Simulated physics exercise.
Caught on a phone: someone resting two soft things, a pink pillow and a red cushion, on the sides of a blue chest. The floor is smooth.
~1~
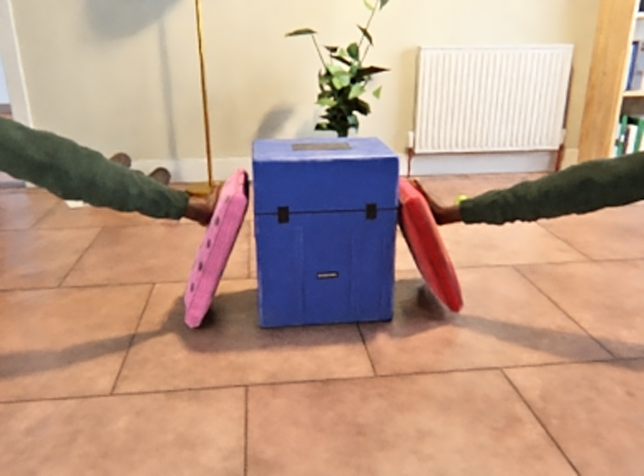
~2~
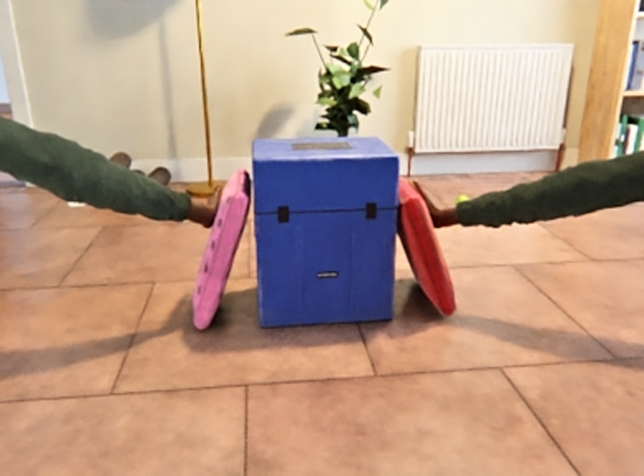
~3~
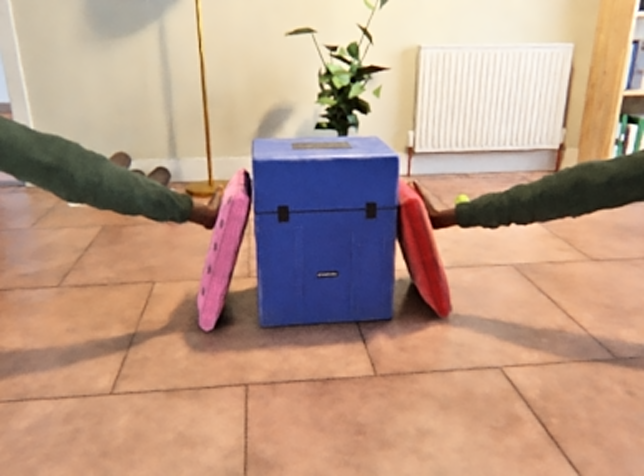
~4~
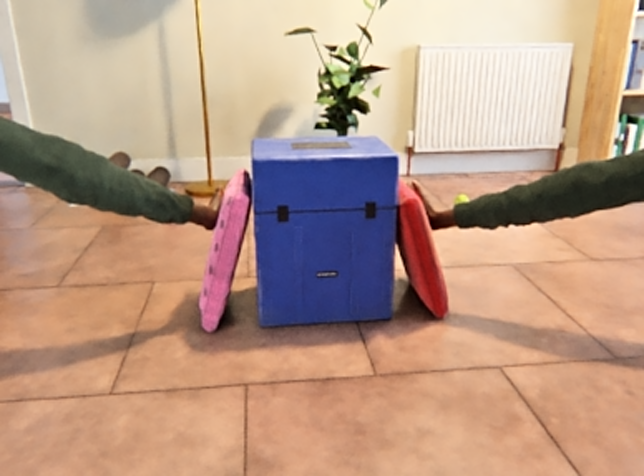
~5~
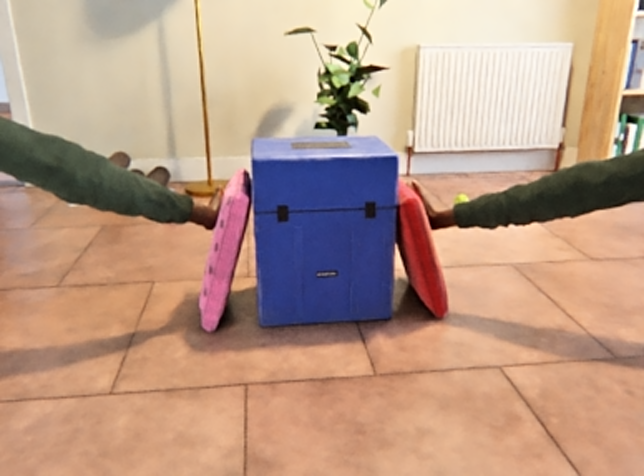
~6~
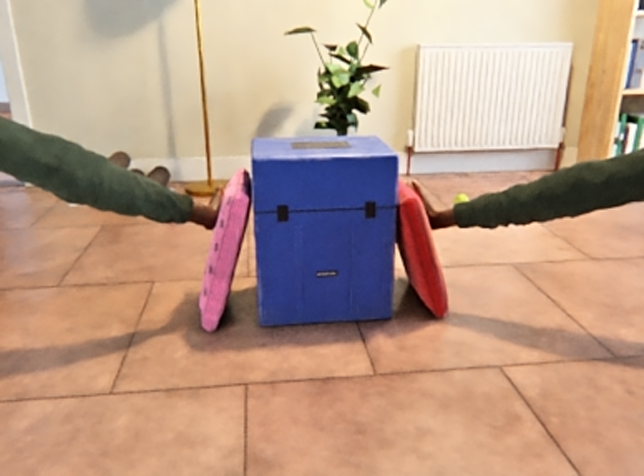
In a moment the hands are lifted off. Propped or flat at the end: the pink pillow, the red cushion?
In the end the pink pillow remains propped up. The red cushion keeps leaning.
Then, 0.22 s past the final frame, pillow still up near (229, 248); cushion still up near (413, 242).
When it is over, pillow still up near (228, 247); cushion still up near (413, 242). The pink pillow keeps leaning and the red cushion holds its lean.
